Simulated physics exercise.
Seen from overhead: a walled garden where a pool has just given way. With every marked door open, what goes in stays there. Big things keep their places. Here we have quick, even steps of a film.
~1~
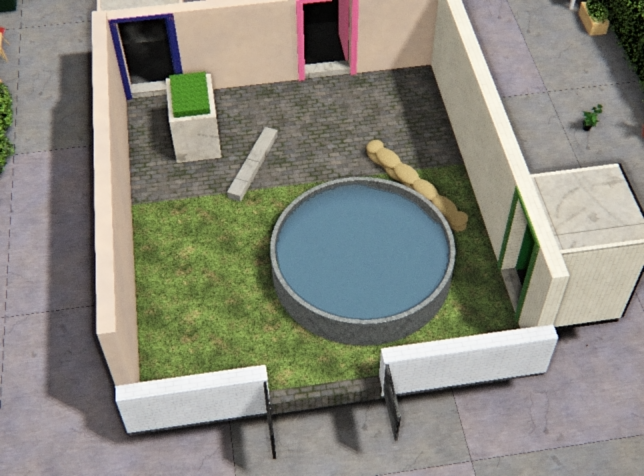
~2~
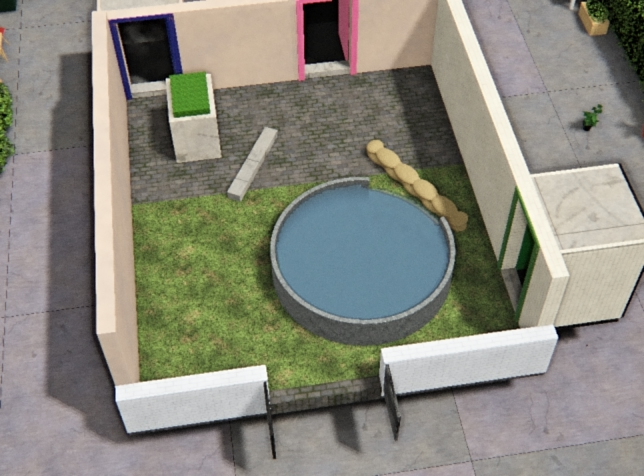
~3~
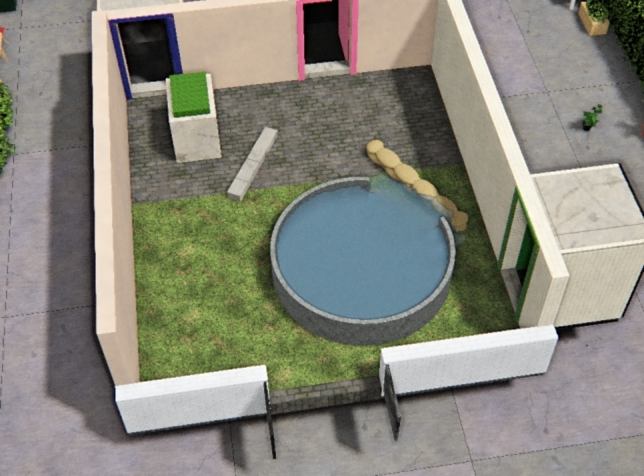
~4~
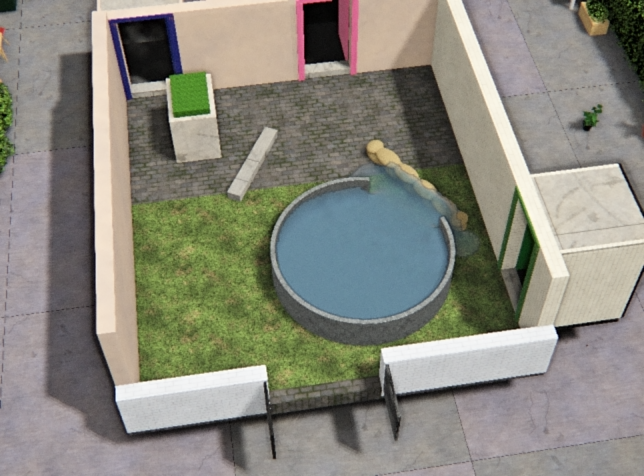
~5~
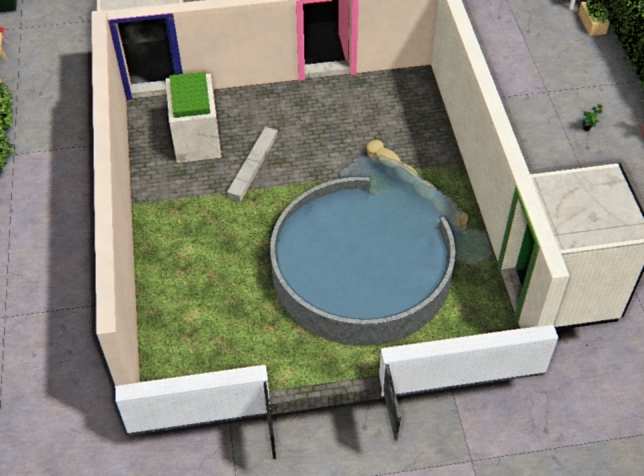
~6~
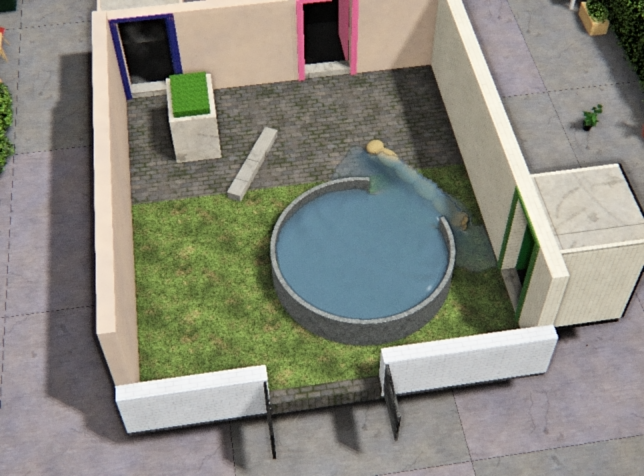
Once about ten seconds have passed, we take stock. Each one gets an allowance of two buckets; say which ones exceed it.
One by one: The pink door is not swamped; the green door is swamped; the blue door is not swamped.
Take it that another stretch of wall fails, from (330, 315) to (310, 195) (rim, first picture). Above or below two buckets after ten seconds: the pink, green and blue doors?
So the pink one ends up below, the green one ends up below and the blue one ends up above.
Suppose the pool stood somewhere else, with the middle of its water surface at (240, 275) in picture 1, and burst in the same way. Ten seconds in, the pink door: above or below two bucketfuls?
Briefly, the pink door gets too much.
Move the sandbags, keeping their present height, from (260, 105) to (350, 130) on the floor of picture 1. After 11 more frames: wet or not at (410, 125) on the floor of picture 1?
That spot ends up swamped.
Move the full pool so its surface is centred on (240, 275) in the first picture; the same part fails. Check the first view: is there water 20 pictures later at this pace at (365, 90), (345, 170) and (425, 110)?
The three spots read swamped, swamped, swamped.
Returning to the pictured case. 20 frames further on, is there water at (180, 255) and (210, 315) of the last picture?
In order: Spared and spared.
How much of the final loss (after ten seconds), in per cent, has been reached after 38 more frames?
Close to 35 out of every hundred.
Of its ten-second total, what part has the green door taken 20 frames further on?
Approximately 30 per cent.
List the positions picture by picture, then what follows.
In the first frame, still water in the round pool at (362, 249).
In the second frame, water pours out on the round pool's far side and has run to a hidden place.
In the third frame, the front is at a hidden place, out from the gap on the round pool's far side.
In the fourth frame, water pours out on the round pool's far side and has run to (371, 166).
In the fifth frame, the front is at (365, 156), out from the gap on the round pool's far side.
In the sixth frame, the front is at (357, 150), out from the gap on the round pool's far side.
A moment on, water covers 25 % of the floor; the pink door not reached, the green door wet at the sill, nothing in, the blue door not reached.
Next, water covers 40 % of the floor; the pink door not reached, the green door under two buckets in, the blue door not reached.
Then, water covers 60 % of the floor; the pink door wet at the sill, nothing in, the green door over two buckets in, the blue door wet at the sill, nothing in.
Later, water covers 80 % of the floor; the pink door wet at the sill, nothing in, the green door over two buckets in, the blue door wet at the sill, nothing in.
In the end, water covers 95 % of the floor; the pink door wet at the sill, nothing in, the green door over two buckets in, the blue door wet at the sill, nothing in.
